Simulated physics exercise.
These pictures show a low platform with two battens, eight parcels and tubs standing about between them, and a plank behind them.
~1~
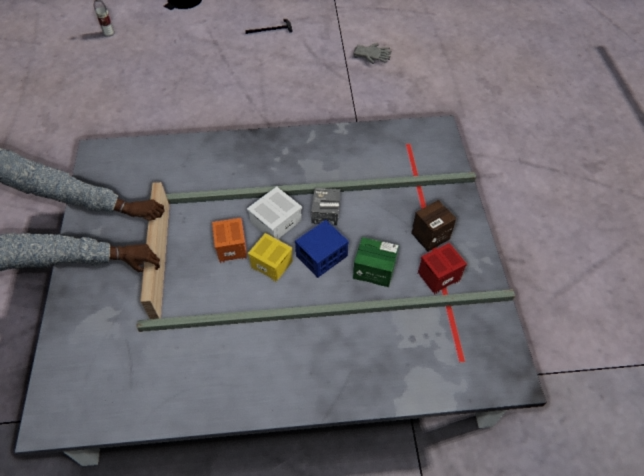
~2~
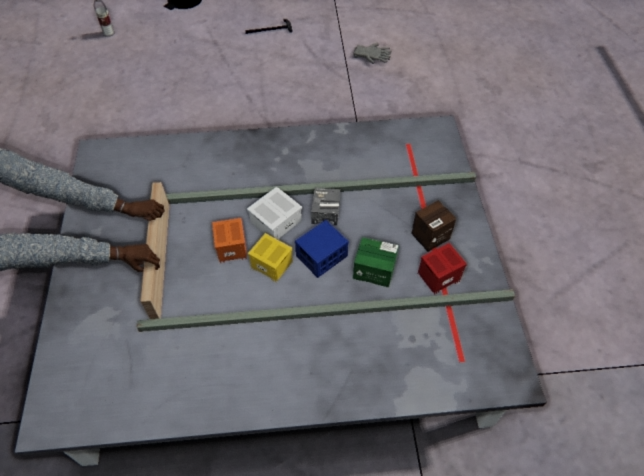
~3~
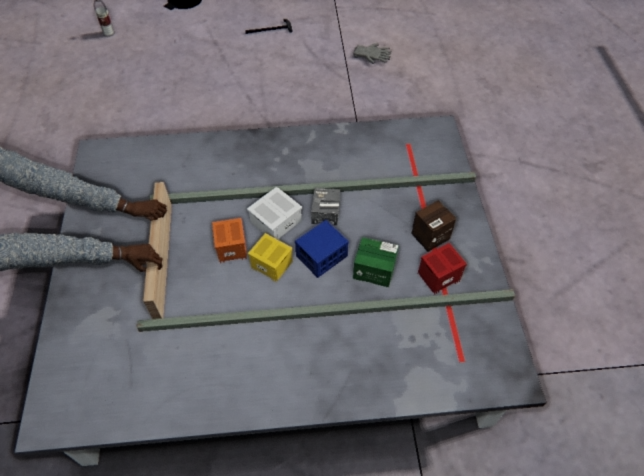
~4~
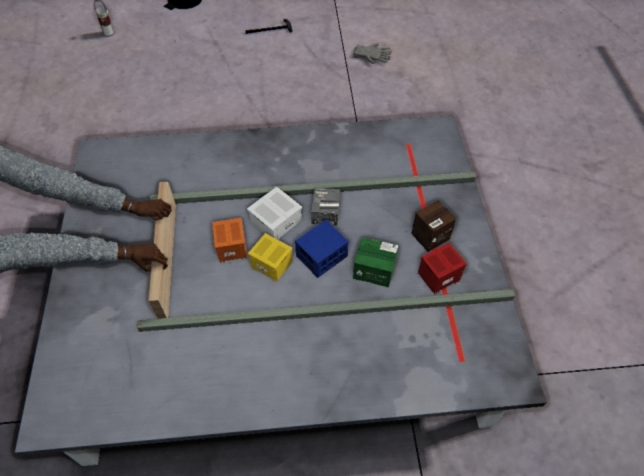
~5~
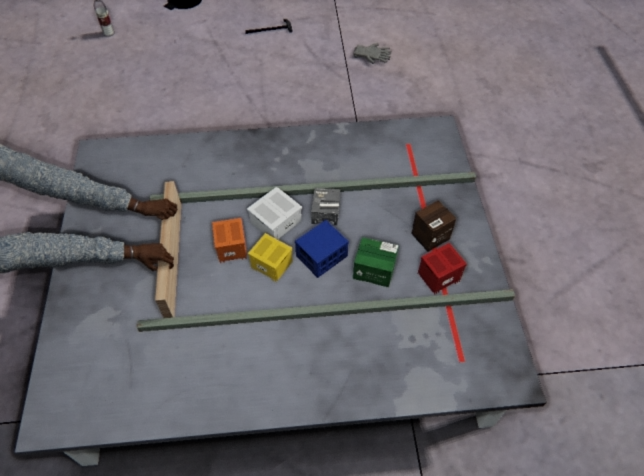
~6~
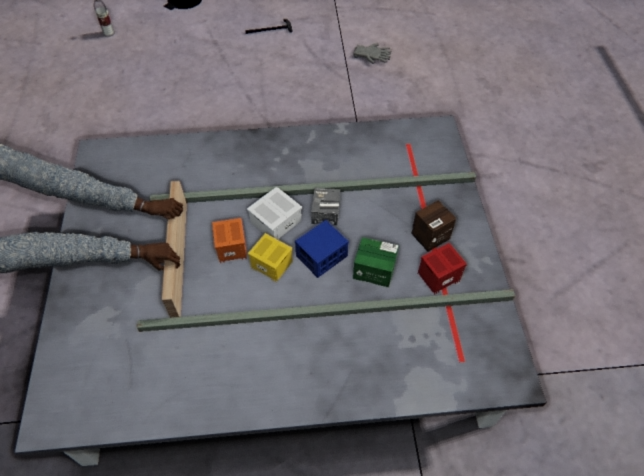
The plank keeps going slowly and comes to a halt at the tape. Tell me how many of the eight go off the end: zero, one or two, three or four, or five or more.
Only a pair or a lone one falls.
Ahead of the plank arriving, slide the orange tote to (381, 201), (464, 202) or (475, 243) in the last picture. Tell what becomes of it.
Spot by spot: It ends up off; it ends up off; it ends up off.
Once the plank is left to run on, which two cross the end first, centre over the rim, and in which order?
That would be the brown parcel, followed by the red tote.
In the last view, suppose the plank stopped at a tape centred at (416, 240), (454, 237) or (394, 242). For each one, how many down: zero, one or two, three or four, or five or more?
One after another: One or two; more than four; not one.
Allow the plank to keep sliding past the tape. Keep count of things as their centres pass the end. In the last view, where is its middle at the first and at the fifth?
Roughly (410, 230) for the earlier crossing, roughly (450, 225) for the later one.
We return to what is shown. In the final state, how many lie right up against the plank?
I count 3 of them.
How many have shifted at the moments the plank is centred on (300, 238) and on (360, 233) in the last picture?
Up to then 6, and up to the other point 8.
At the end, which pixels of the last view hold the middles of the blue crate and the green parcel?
The first sits around (484, 237), while the other sits around (488, 267).
Soon after, none off yet; brown parcel at rest near (433, 226); red tote at rest near (441, 269); green parcel moved a little near (380, 263).
At rest, the number that fall off is one or two; fallen, red tote and brown parcel.
